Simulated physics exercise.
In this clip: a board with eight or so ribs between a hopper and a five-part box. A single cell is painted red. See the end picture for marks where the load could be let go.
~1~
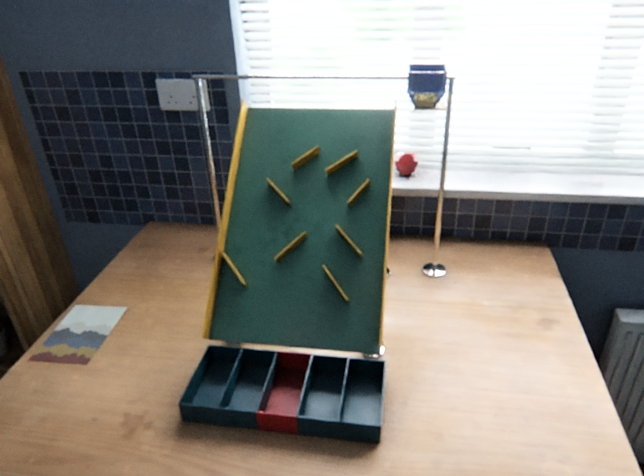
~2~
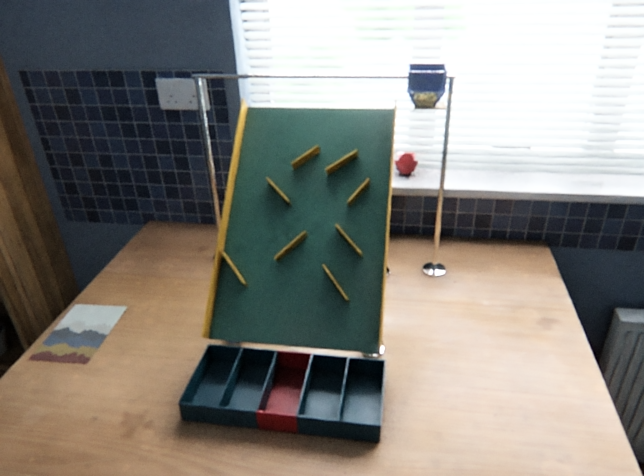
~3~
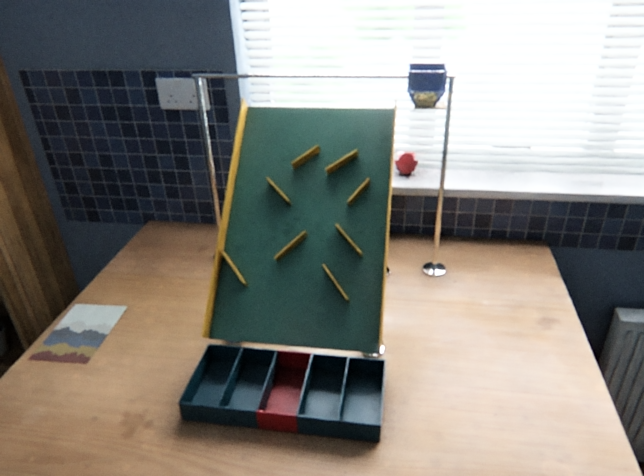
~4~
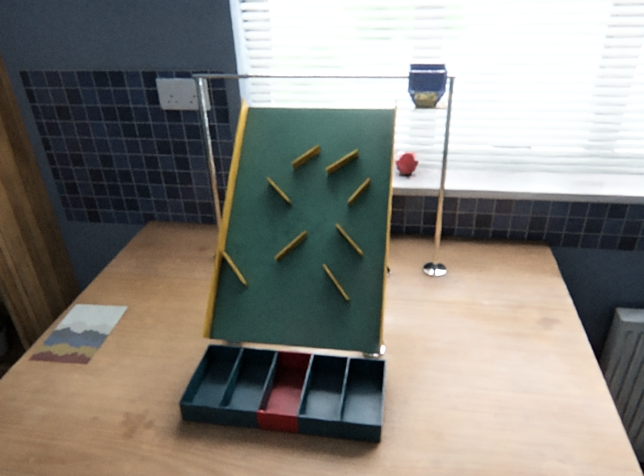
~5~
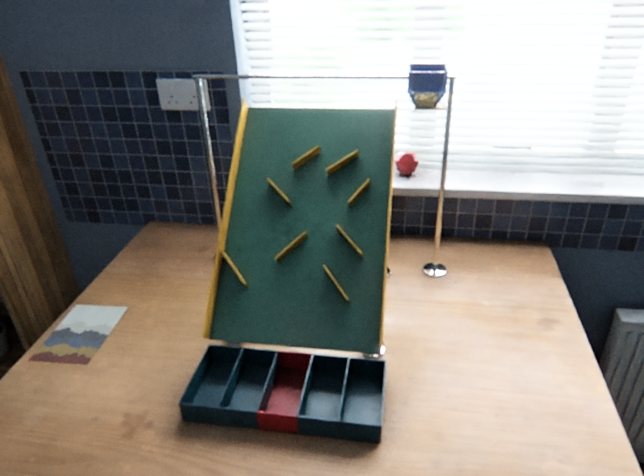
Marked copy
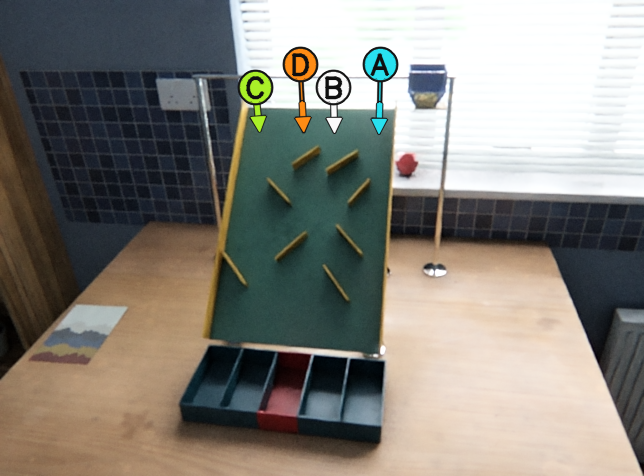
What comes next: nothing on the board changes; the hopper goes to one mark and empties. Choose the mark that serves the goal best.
The answer is mark C.
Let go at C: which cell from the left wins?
The third from the left.
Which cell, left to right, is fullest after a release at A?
It is the fifth one.
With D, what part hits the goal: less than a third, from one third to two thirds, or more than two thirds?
It is less than a third.
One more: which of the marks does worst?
Mark B.
On the marked copy, mark A meets the board at (379, 128); mark B meets the board at (334, 127); mark C meets the board at (259, 126); mark D meets the board at (303, 126).
For mark A, a small share in the red cell, the bulk in other cells, a small share outside the box.
For mark B, only a few in the red cell, all but a few in other cells.
For mark C, close to half in the red cell, close to a third in other cells, only a few held on the board, only a few outside the box.
For mark D, close to a quarter in the red cell, the bulk in other cells, only a few outside the box.
